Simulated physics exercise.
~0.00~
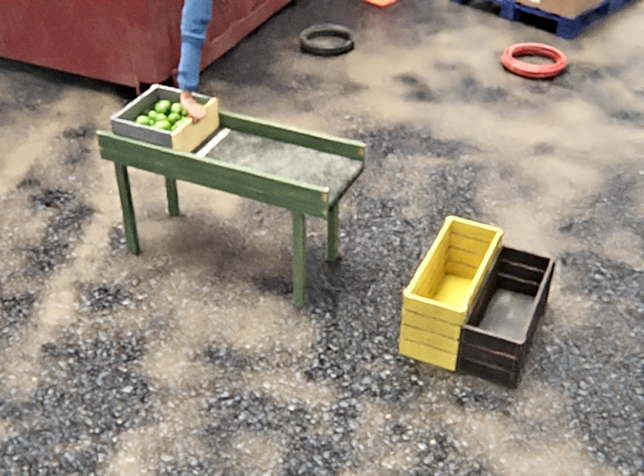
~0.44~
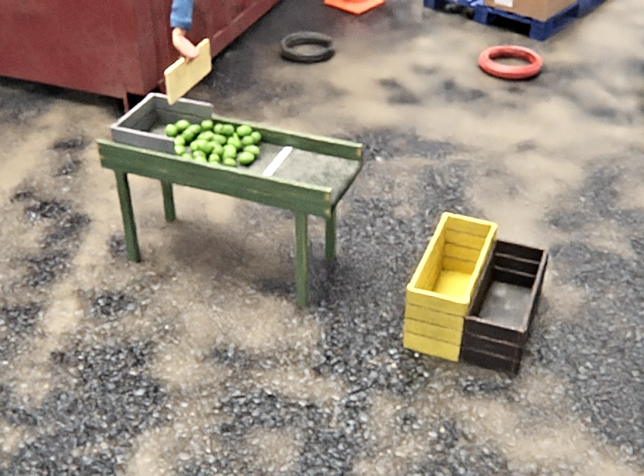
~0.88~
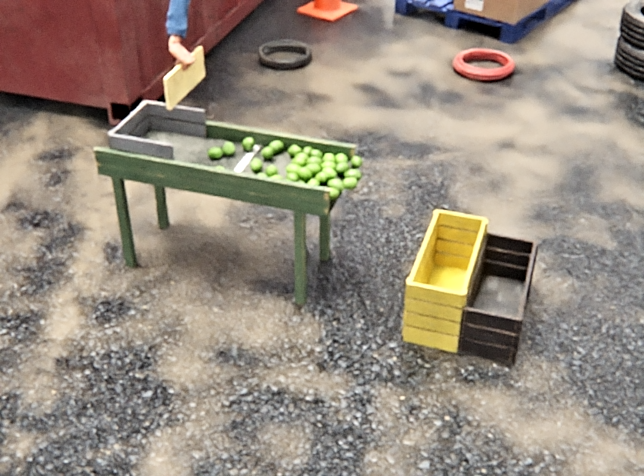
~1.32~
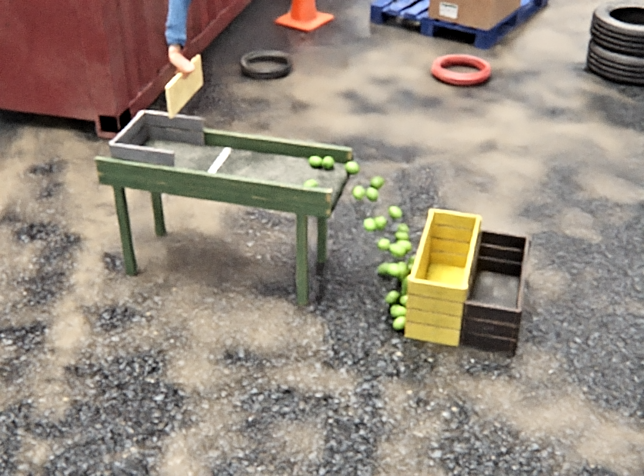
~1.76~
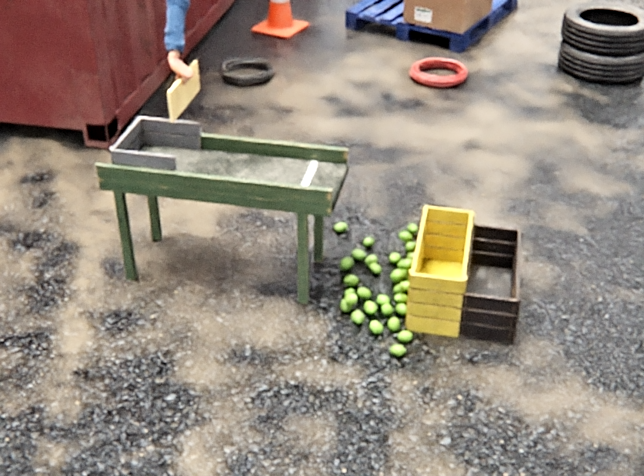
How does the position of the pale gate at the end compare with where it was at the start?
At the start the gate stands upright at the open side of the grey pen, holding back the limes. By the end it is held up in the air by the hand, clear above the belt and the empty pen.
